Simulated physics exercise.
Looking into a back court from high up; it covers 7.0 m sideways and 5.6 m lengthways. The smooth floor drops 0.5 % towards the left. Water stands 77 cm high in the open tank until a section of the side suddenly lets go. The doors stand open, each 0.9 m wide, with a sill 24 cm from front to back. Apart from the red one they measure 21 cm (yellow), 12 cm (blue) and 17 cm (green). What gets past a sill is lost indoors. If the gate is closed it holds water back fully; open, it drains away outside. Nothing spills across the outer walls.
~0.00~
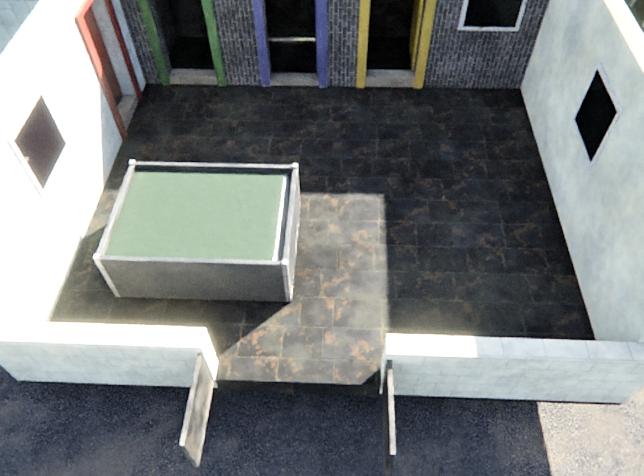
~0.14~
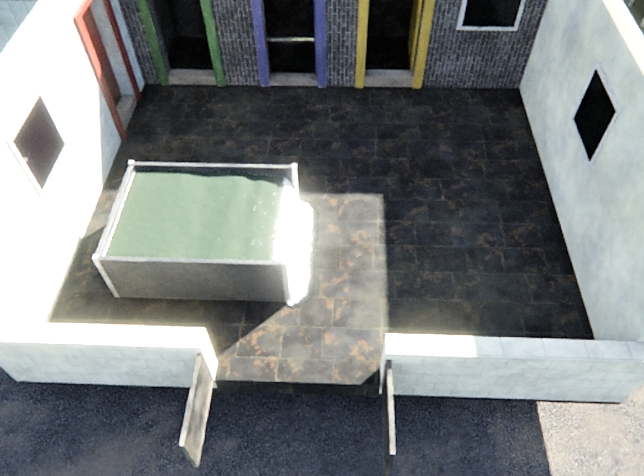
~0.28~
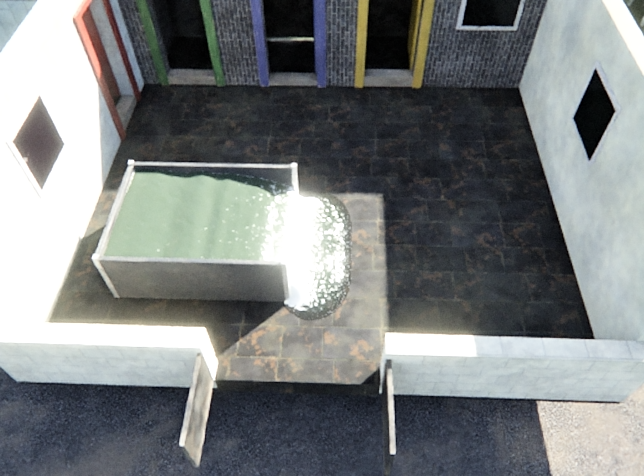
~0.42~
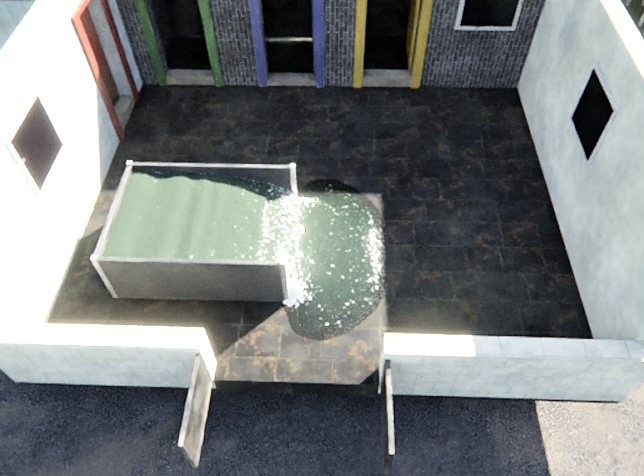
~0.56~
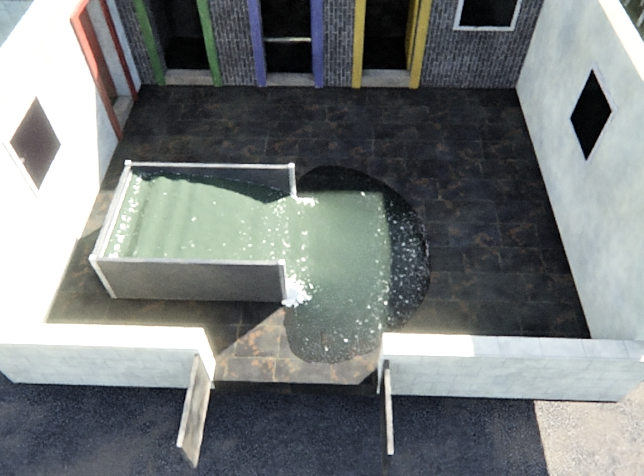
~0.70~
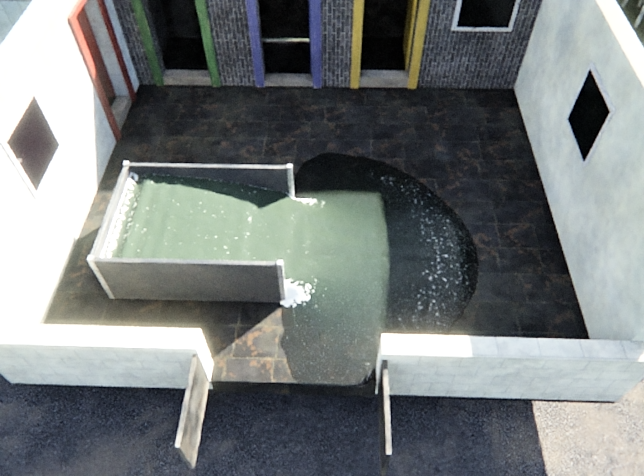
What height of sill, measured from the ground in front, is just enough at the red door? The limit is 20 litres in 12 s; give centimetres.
Close to 13.5 cm is just enough.
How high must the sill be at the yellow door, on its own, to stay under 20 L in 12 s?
About 11.0 cm at yellow.
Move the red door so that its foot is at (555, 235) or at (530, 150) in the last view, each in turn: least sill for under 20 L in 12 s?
About 26 and 14.5 cm.
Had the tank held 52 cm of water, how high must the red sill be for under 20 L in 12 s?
Some 8.5 cm.
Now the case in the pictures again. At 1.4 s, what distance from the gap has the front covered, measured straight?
Some 4.2 m out.
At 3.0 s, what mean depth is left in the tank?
Some 17 cm.
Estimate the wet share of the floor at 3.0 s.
About 50 per cent.
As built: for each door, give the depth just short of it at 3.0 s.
Depths in cm: Red 0, yellow 2, blue 0, green 0.
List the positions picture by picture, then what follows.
In the first frame, still water, 77 cm deep, in the open tank at (204, 213); the red door at (114, 69) is dry.
In the second frame, the front is at (312, 257), 0.3 m from the gap at (290, 240); 0.3 m2 of floor is wet, 77 cm left at the back.
In the third frame, water pours out at (290, 241) and has run 0.8 m, to (345, 279); about 11 cm deep outside, 77 cm at the back.
In the fourth frame, the front is at (379, 283), 1.3 m from the gap at (289, 242); 2.7 m2 of floor is wet, 77 cm left at the back.
In the fifth frame, the gap is at (288, 243), the front 1.9 m out at (425, 267); the back of the open tank holds 70 cm.
In the sixth frame, water pours out at (286, 243) and has run 2.6 m, to (472, 272); about 6 cm deep outside, 65 cm at the back; 3.5 m in a straight line remain to the red door at (108, 70).
After 1.4 s water covers 40 % of the floor, deepest (30 cm) near (299, 257); it has not reached the red door.
After 3.0 s water covers 50 % of the floor, deepest (37 cm) near (506, 89); it has not reached the red door.
After 12.0 s water covers 100 % of the floor, deepest (16 cm) near (36, 344); 11 cm at the red door, 5 litres in over its 16 cm sill.
At the red door as built, the water arrived by 6.1 s and peaked near 20 cm at 6.6 s.
Run again over the same 12 s with other heights there, 41 litres in over 12 cm, 5 litres over 16 cm. The limit of 20 litres is kept from about 13.5 cm up.
